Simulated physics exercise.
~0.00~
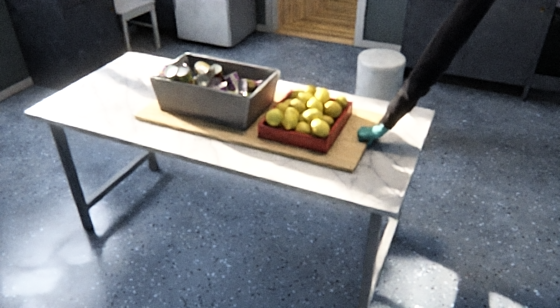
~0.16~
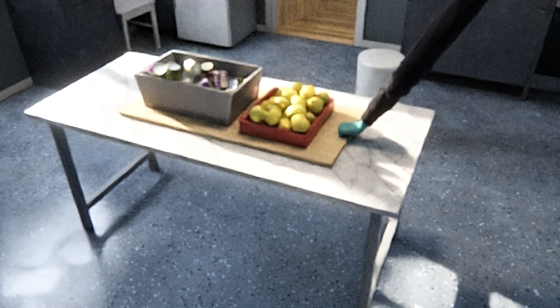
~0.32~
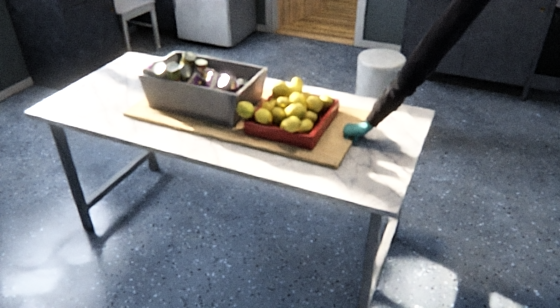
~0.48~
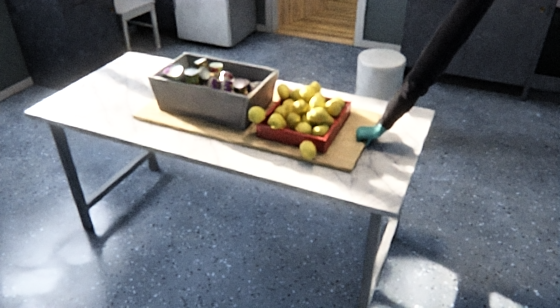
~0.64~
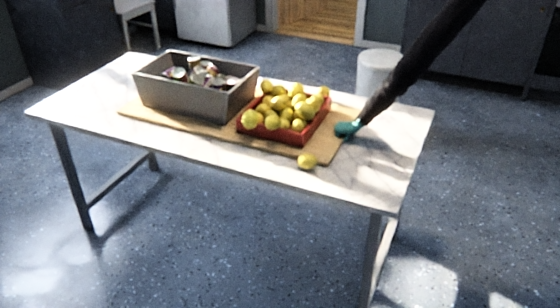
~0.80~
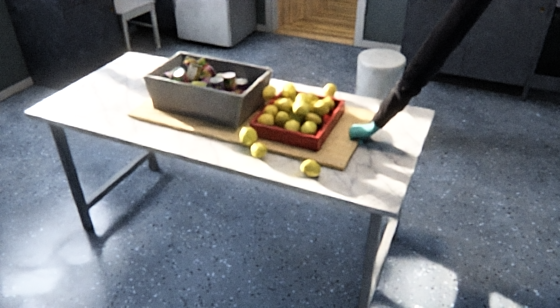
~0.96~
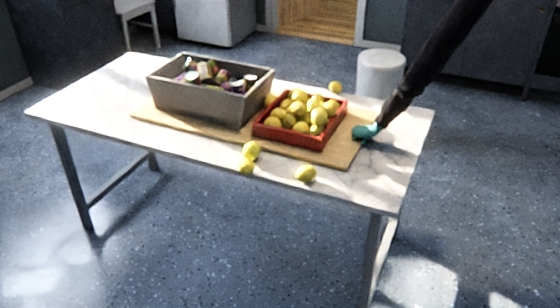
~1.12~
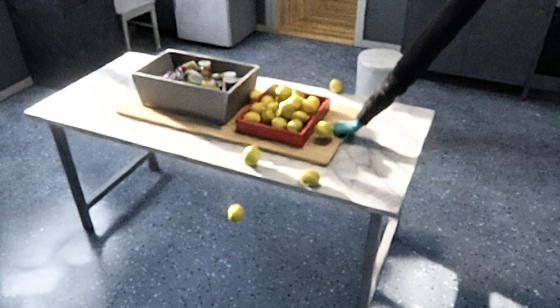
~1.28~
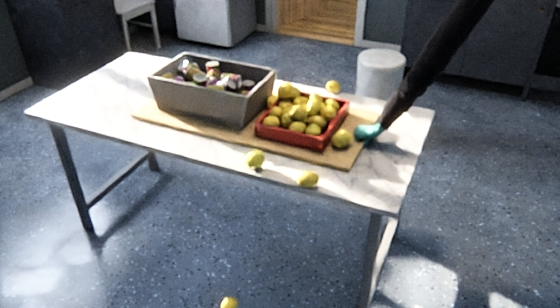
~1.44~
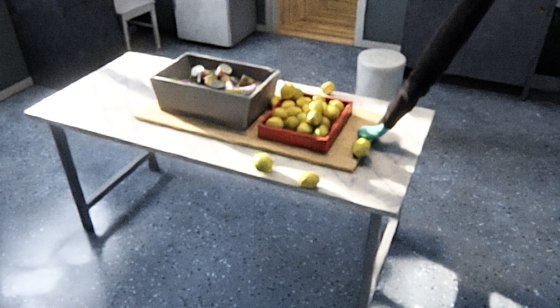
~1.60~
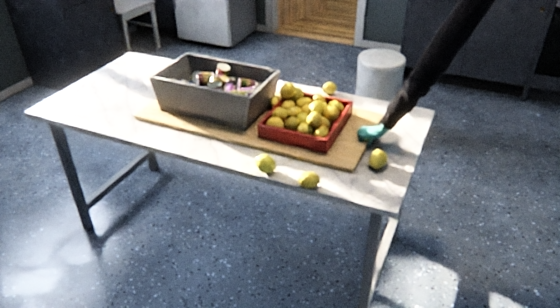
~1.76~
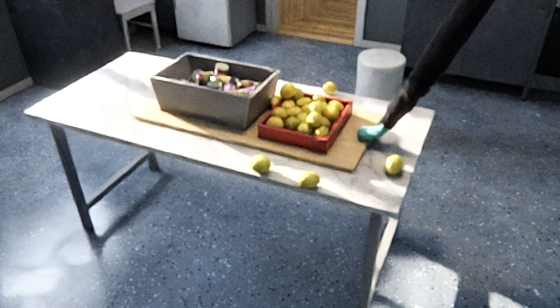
A dark robotic arm with a teal tip reaches in from the upper right to a wooden board on a white table, seen from above in a blue-floored room. On the board sit a grey crate of small tins at left and a red crate of yellow lemons at right. The board slides left and back right repeatedly, and lemons spill over the red crate's edges. One drops off the table's front edge to the floor and leaves view. Another rolls right past the teal tip. Finally the board rests, lemons lie scattered around it, and the tins remain in their crate.
